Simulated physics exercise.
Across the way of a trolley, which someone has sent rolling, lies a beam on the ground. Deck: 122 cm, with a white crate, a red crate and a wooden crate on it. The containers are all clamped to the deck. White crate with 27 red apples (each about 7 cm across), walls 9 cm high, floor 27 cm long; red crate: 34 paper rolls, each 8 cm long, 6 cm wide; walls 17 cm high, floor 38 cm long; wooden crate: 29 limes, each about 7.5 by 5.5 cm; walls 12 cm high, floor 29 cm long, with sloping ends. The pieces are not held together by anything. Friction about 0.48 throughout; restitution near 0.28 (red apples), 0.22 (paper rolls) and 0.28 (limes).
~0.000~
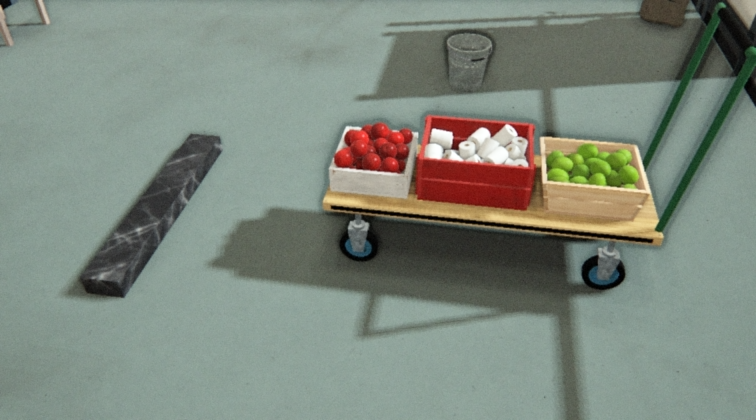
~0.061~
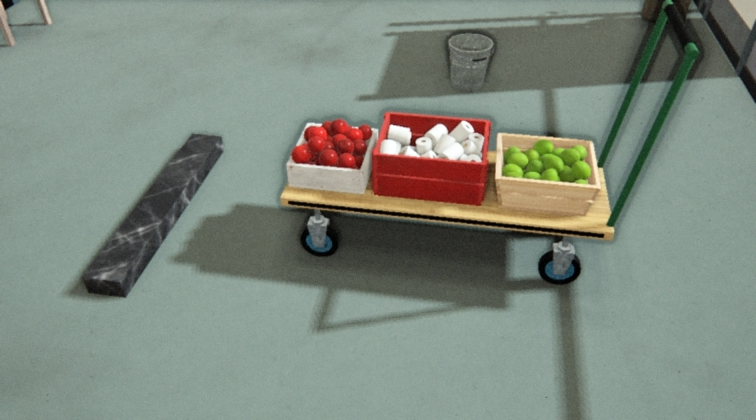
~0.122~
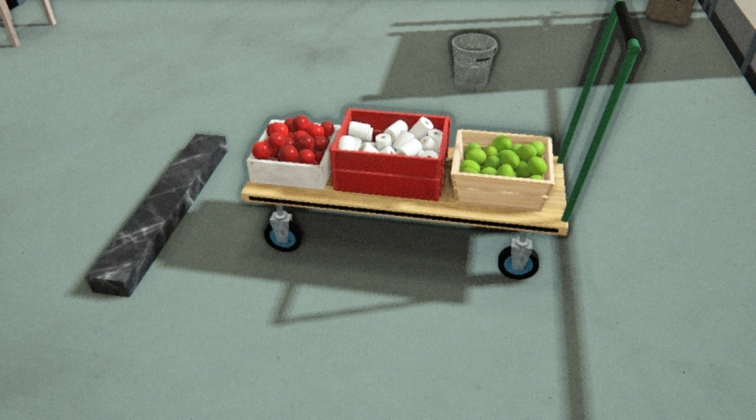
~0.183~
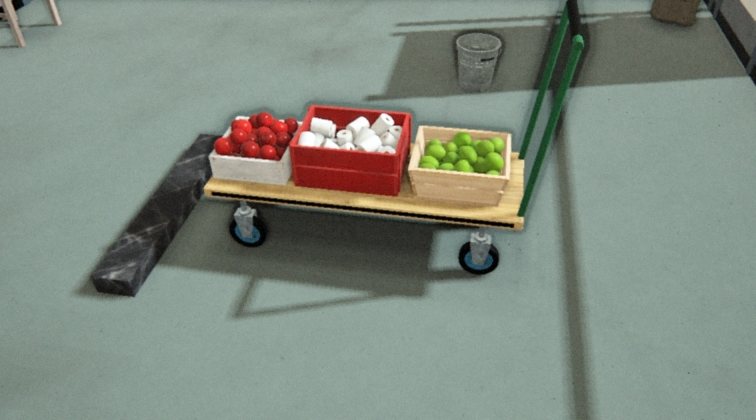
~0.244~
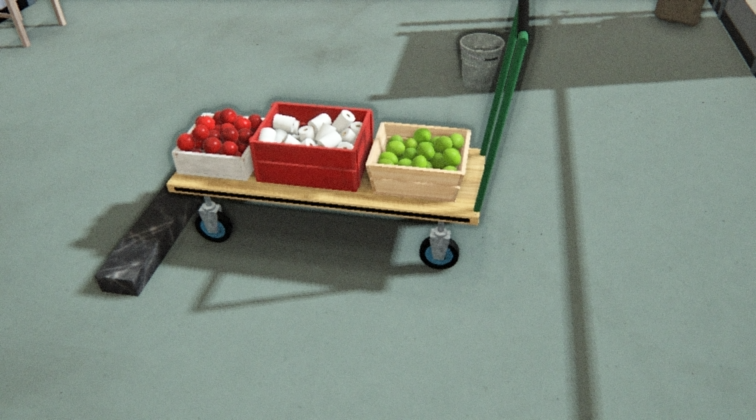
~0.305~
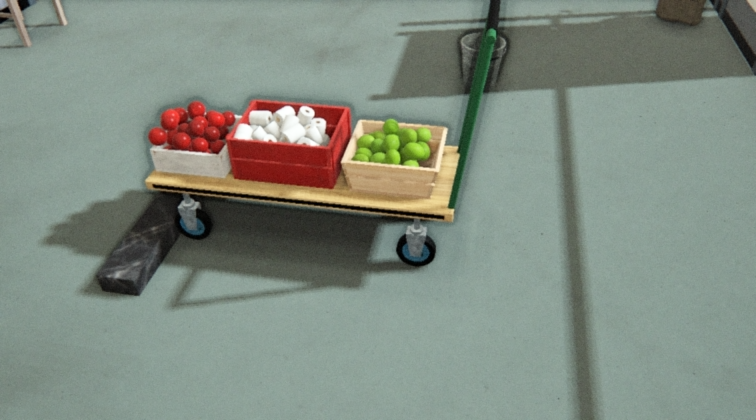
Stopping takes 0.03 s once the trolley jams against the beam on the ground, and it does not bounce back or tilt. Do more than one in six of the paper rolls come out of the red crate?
No.
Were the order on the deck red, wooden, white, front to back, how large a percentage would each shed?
In that arrangement the white crate sheds 30 per cent of its load, the red crate 0 per cent, and the wooden crate 10 per cent.
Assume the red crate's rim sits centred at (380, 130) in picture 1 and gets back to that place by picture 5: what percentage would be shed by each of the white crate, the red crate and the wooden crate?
That would give white crate 10 %, red crate 0 % and wooden crate 0 %.
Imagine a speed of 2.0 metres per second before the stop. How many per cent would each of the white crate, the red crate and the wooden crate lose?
In that case the white crate sheds 30 per cent of its load, the red crate 0 per cent, and the wooden crate 0 per cent.
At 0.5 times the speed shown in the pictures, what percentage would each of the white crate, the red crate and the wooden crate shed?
White crate 10, red crate 0, wooden crate 0 per cent.
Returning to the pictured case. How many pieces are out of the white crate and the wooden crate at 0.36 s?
Estimate at that time - white crate 4, wooden crate 0, give or take.
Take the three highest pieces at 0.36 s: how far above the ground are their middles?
Roughly 56 centimetres.
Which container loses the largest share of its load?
The white crate is the one.
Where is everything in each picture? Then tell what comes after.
In the first picture (each is followed by its nearest rim corner in this view; the camera pans a little), red crate, (530, 168); wooden crate, (647, 192); 78 cm short of the stop; none out.
In the second picture, red crate, (482, 163); wooden crate, (597, 187); 61 cm short of the stop.
In the third picture, red crate, (438, 159); wooden crate, (551, 182); 44 cm short of the stop.
In the fourth picture, red crate, (394, 155); wooden crate, (506, 178); 27 cm short of the stop.
In the fifth picture, red crate, (352, 150); wooden crate, (461, 173); 10 cm short of the stop.
In the sixth picture, red crate, (327, 148); wooden crate, (435, 170); stopped; none out.
After 0.36 s, white crate 23 in, 4 out, red crate 34 in, 0 out and wooden crate 29 in, 0 out.
After 0.48 s, white crate 19 in, 8 out, red crate 34 in, 0 out and wooden crate 28 in, 1 out.
After 0.71 s, white crate 18 in, 9 out, red crate 33 in, 1 out and wooden crate 26 in, 3 out.
Outcome (at 1.22 s), white crate 17 in, 10 out, red crate 33 in, 1 out and wooden crate 26 in, 3 out. Asked share, 1 of 34, 3 per cent.
